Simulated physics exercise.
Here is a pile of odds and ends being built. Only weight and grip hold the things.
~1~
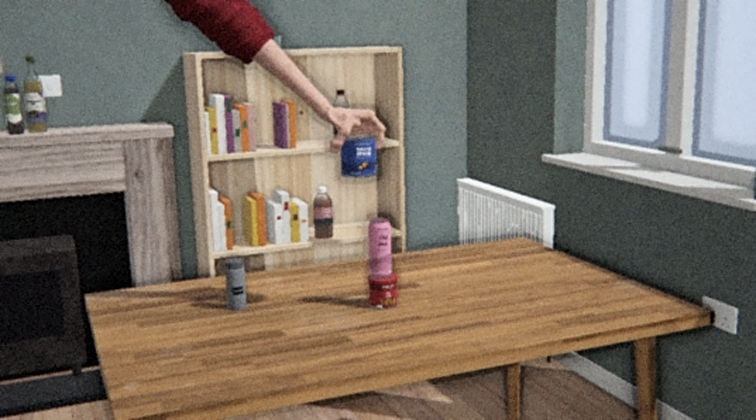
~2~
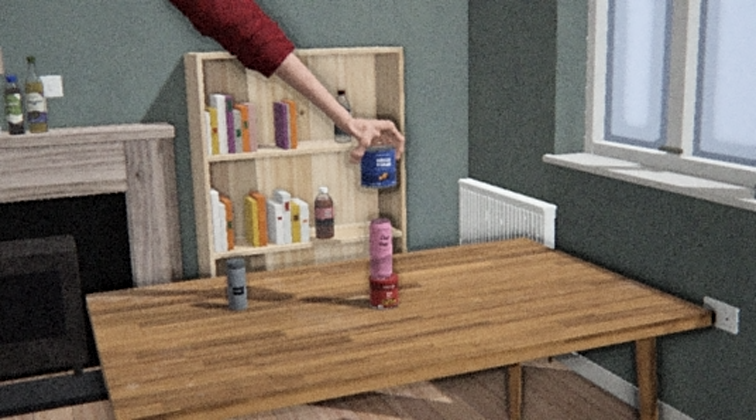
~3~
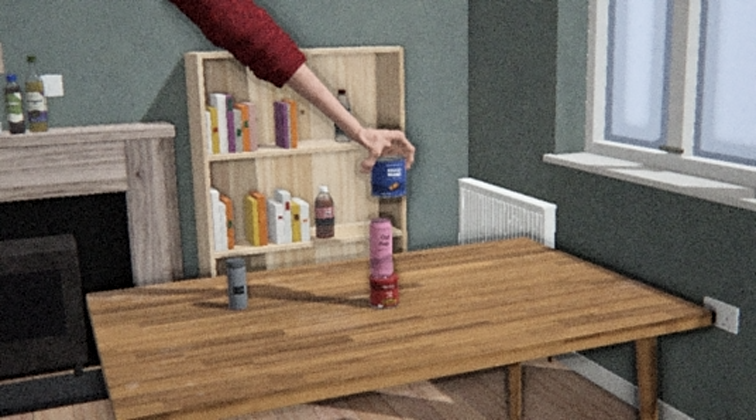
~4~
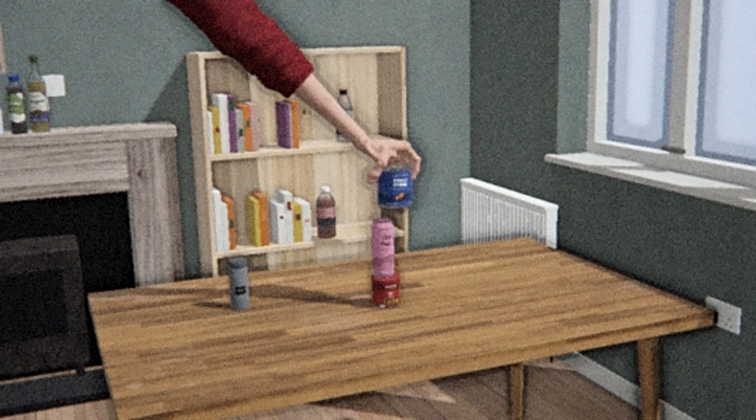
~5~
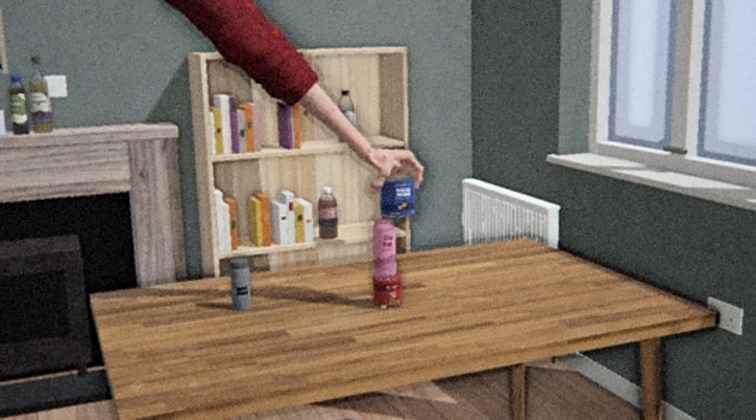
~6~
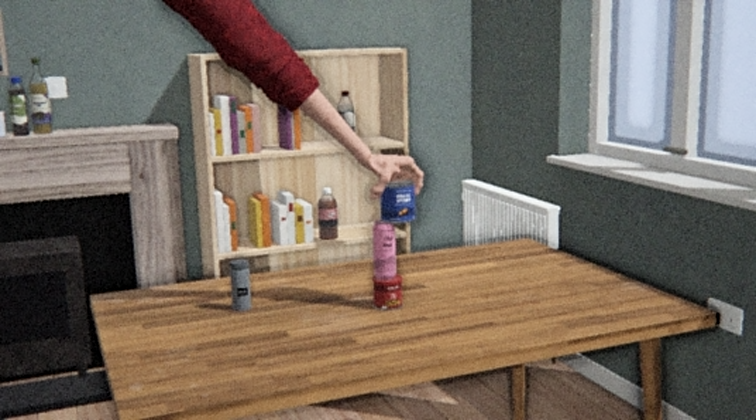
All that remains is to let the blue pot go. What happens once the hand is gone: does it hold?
It gives way.
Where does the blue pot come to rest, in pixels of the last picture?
Near (428, 284).
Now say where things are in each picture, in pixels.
Coming down; blue pot (358, 156); grey shaker (236, 284), in the first picture.
Coming down; blue pot (378, 166); pink can (381, 249), in the second picture.
Coming down; blue pot (388, 176); red tin (384, 291), in the third picture.
Coming down; blue pot (394, 186); grey shaker (239, 284), in the fourth picture.
Coming down; blue pot (397, 196); pink can (384, 249), in the fifth picture.
Set down, still held; blue pot (398, 201); red tin (388, 292), in the sixth picture.
Then, 0.40 s past the last view, blue pot now fallen.
Then, 0.50 s past the last view, things are still on the move.
Then, 1.50 s past the last view, nothing new.
Finally, fallen, blue pot; the other 3 still in place. Final places as the last picture's camera would see them, blue pot near (428, 284). The pile loses its balance.
